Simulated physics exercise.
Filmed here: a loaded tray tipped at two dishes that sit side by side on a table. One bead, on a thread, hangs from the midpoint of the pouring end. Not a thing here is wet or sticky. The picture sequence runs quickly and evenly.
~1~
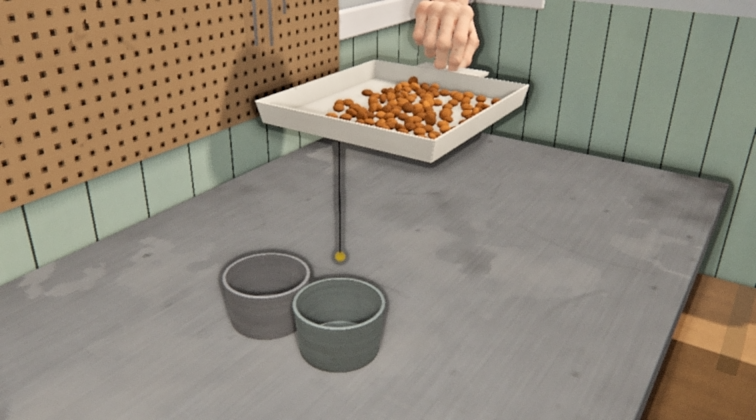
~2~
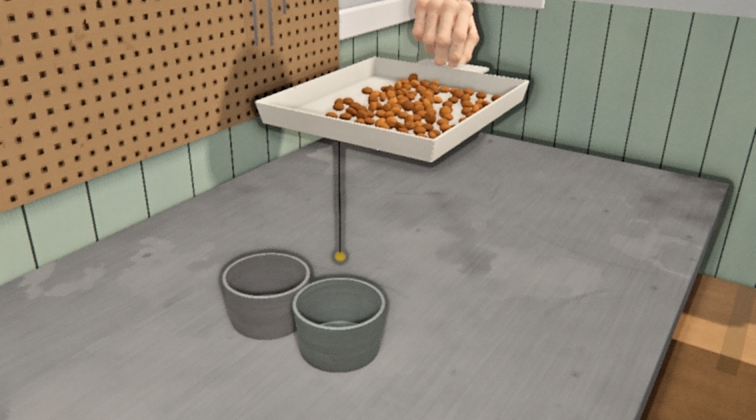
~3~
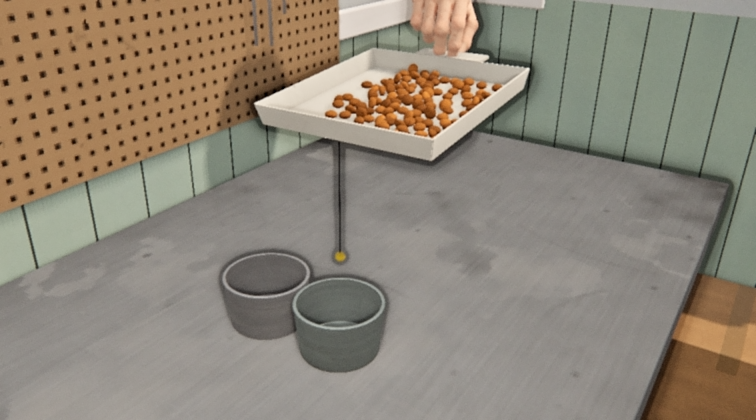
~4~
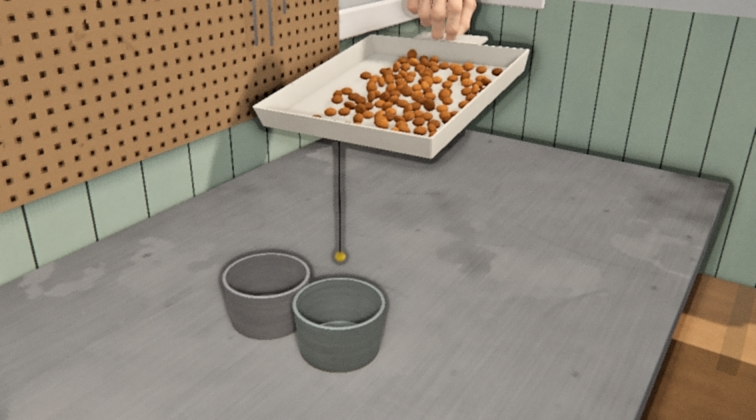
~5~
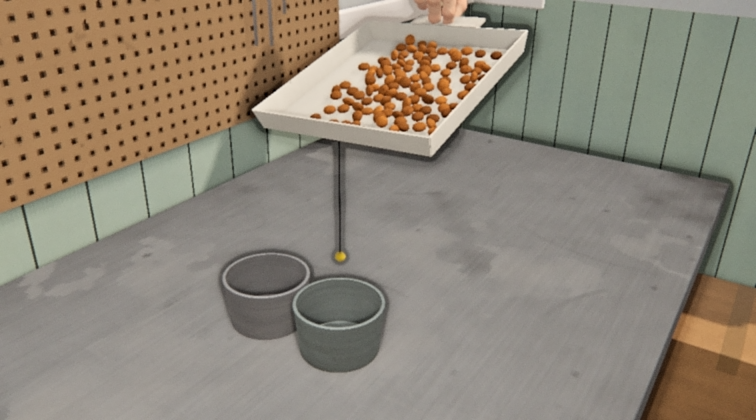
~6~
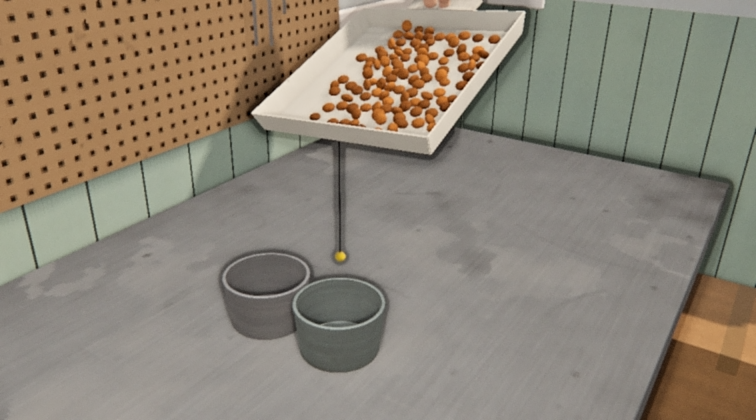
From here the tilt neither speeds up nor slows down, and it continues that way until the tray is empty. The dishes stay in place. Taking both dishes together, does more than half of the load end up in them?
Caught: Above half.
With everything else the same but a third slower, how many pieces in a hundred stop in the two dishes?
It would be around 70 percent.
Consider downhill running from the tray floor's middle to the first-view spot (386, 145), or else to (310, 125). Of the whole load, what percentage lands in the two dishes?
The first gives 20 %, the second 30 %.
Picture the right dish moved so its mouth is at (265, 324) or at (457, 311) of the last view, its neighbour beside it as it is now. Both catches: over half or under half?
A minority, then a minority.
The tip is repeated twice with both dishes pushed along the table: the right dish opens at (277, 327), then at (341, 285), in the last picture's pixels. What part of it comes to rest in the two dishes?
Around 10 and around 60 per cent, in that order.
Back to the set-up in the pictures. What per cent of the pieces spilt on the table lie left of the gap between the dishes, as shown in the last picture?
Close to 80 %.
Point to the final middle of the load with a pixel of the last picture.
Roughly at pixel (271, 313).
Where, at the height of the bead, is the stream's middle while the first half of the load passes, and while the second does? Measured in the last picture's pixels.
First roughly (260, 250), then roughly (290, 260).
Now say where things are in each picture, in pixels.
In the first picture, corners of the pouring end (262, 101) and (432, 138), level; middle of the load (408, 108), bits of cat kibble; left dish (239, 311); right dish (313, 343); bead on its thread (340, 257).
In the second picture, corners of the pouring end (262, 101) and (432, 138), level; middle of the load (408, 106).
In the third picture, corners of the pouring end (261, 103) and (431, 137), tipped barely, lowest at the left corner; middle of the load (408, 100).
In the fourth picture, corners of the pouring end (260, 105) and (429, 135), tipped a little, lowest at the left corner; middle of the load (407, 91).
In the fifth picture, corners of the pouring end (258, 108) and (428, 134), tipped clearly, lowest at the left corner; middle of the load (405, 83).
In the sixth picture, corners of the pouring end (257, 111) and (426, 133), tipped clearly, lowest at the left corner; middle of the load (403, 74); left dish (239, 311); right dish (313, 343).
Just after the last frame, tray tipped steeply; almost all on the tray; just a few in the air.
A moment on, tray tipped past a quarter turn; roughly half on the tray; just a few in the right dish; roughly a quarter in the left dish; about a tenth outside both; roughly a quarter in the air.
Further on, tray tipped past a quarter turn; roughly a quarter in the right dish; roughly two thirds in the left dish; roughly a quarter outside both.
When it is over, tray tipped past a quarter turn; roughly a quarter in the right dish; roughly two thirds in the left dish; roughly a quarter outside both.
